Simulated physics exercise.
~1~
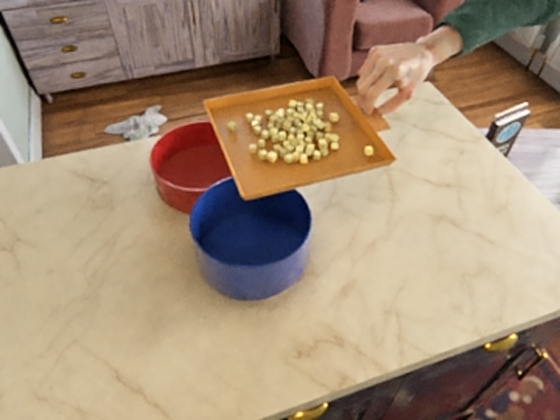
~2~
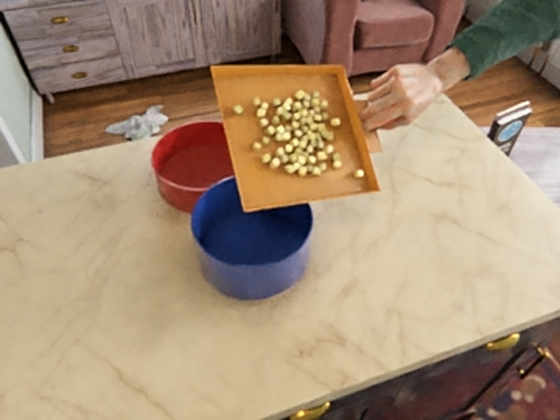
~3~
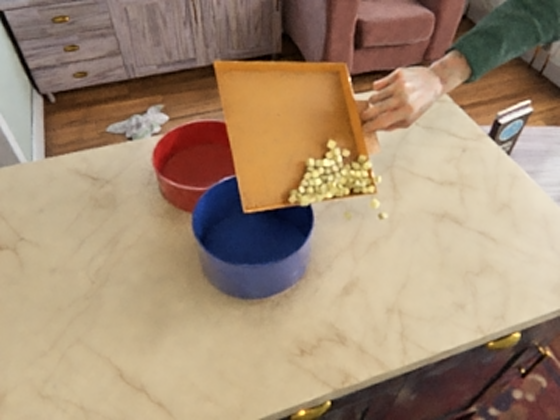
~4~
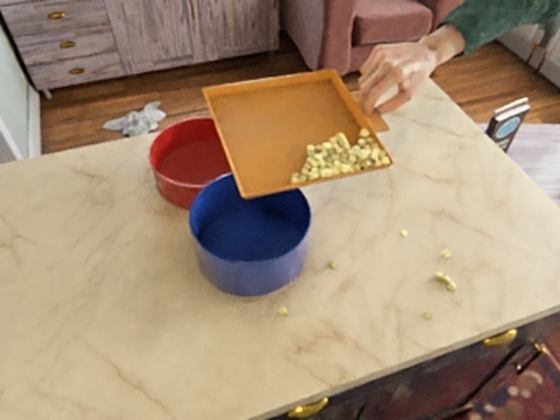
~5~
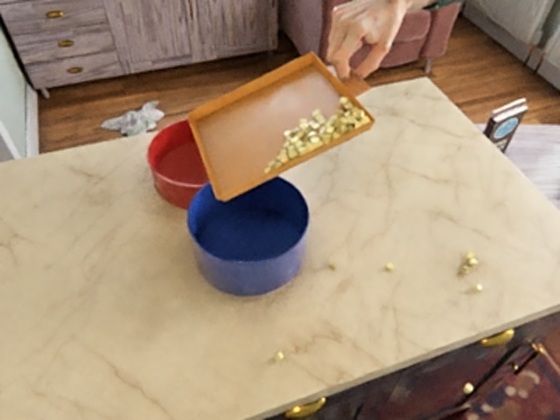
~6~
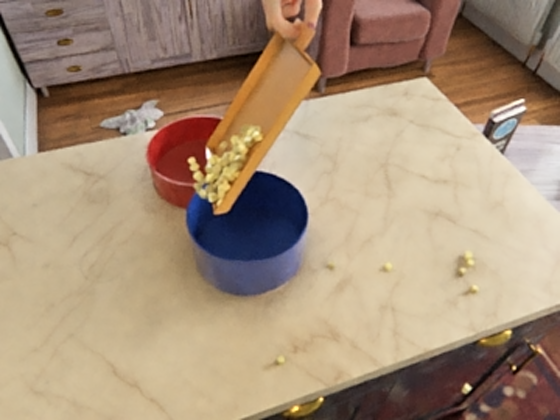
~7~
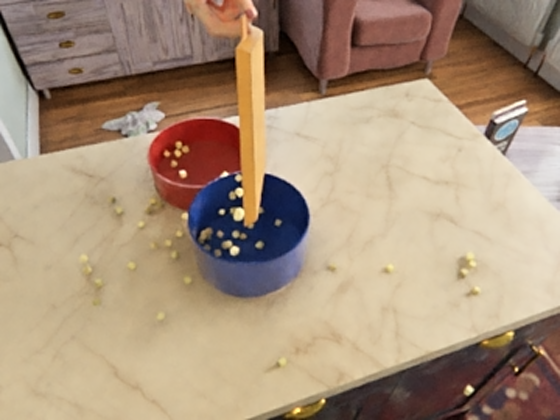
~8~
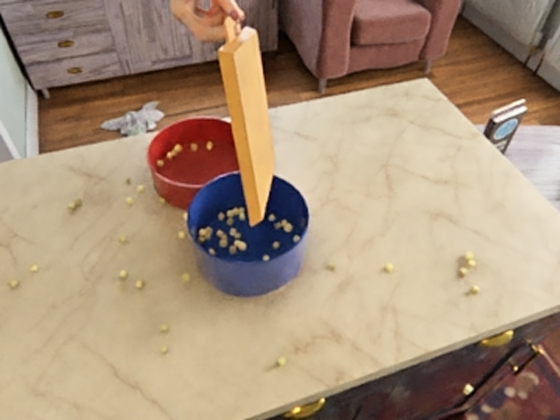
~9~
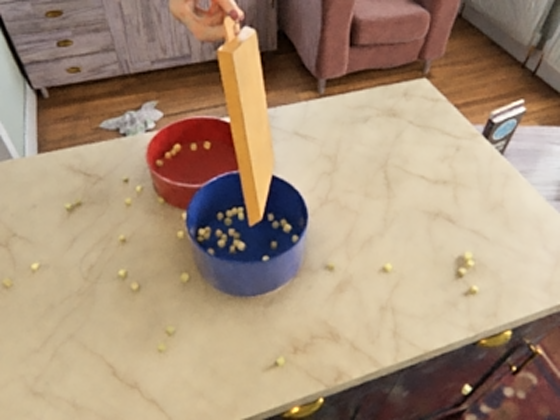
A marble-patterned tabletop in a room with a wooden floor is seen from above, with a grey cabinet and a pink armchair behind. A blue pot stands left of centre, with a red pot behind it to the left. A hand in a green sleeve holds an orange tray of small pale potato cubes above them. The tray tips, and the cubes slide to its near right corner, a few dropping onto the table. It levels somewhat, moves left and tilts steeply, pouring the rest. Finally the empty tray is held upright over the blue pot, which holds many cubes, while some lie in the red pot and others are scattered across the table.
